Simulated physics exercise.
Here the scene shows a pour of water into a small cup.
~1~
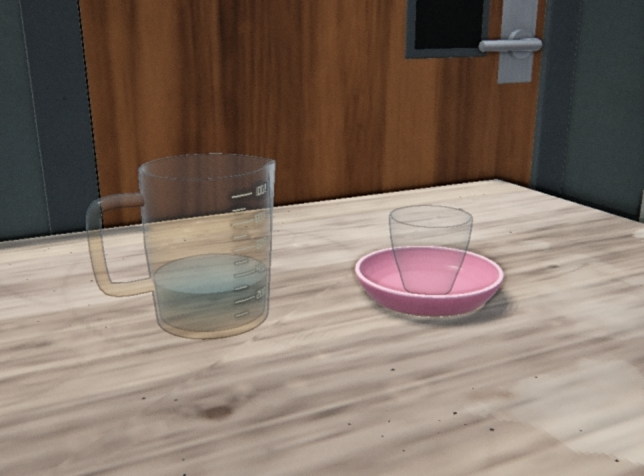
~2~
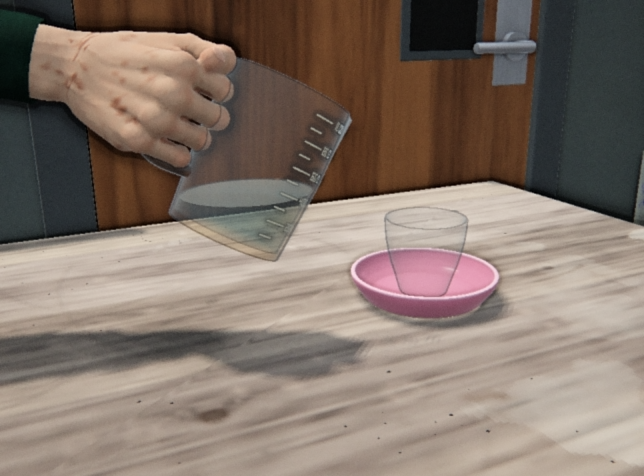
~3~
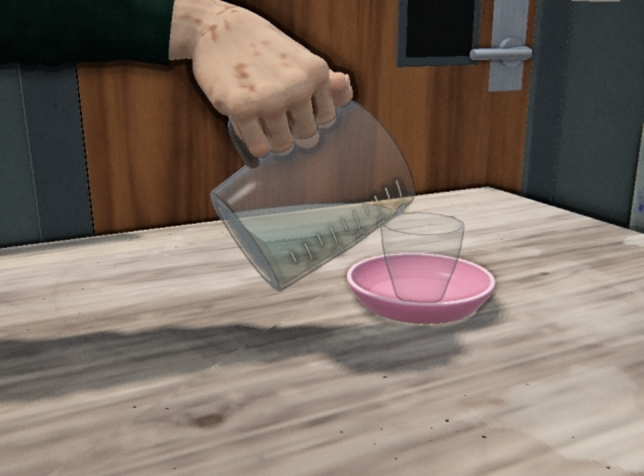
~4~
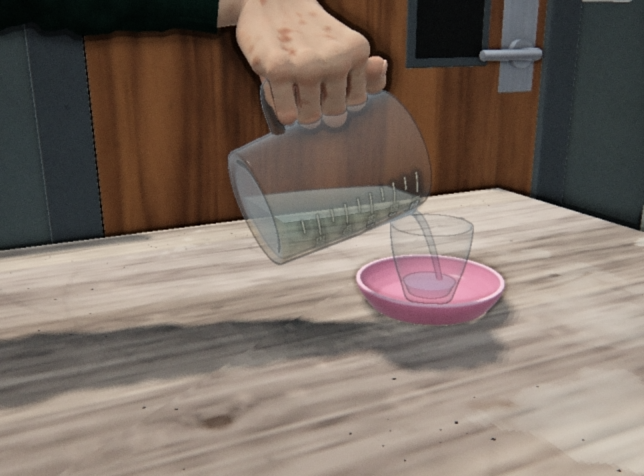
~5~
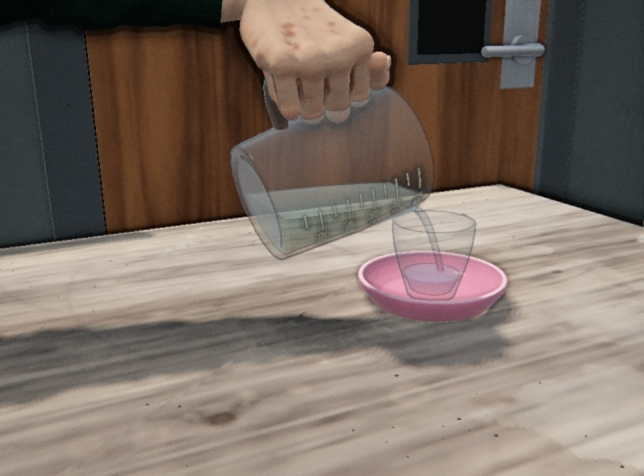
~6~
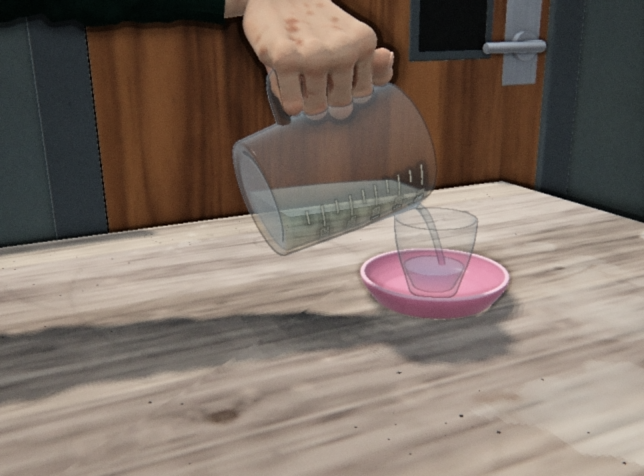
A hand lifts a clear jug, tilts it, and pours water into a small cup.
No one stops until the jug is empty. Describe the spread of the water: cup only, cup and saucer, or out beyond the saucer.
Cup and saucer.
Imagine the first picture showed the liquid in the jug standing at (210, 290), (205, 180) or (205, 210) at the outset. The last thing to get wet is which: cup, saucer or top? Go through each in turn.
In that order: Cup only, past the saucer, over both.
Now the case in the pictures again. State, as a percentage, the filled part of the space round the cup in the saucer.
About 20 per cent.
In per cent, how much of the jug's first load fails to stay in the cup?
15 %, more or less.
Soon after, the cup is about three quarters full; the saucer is dry.
Later, the cup is full to the brim; the saucer is wet, with room to spare.
In the end, the cup is full to the brim; the saucer is wet, with room to spare.
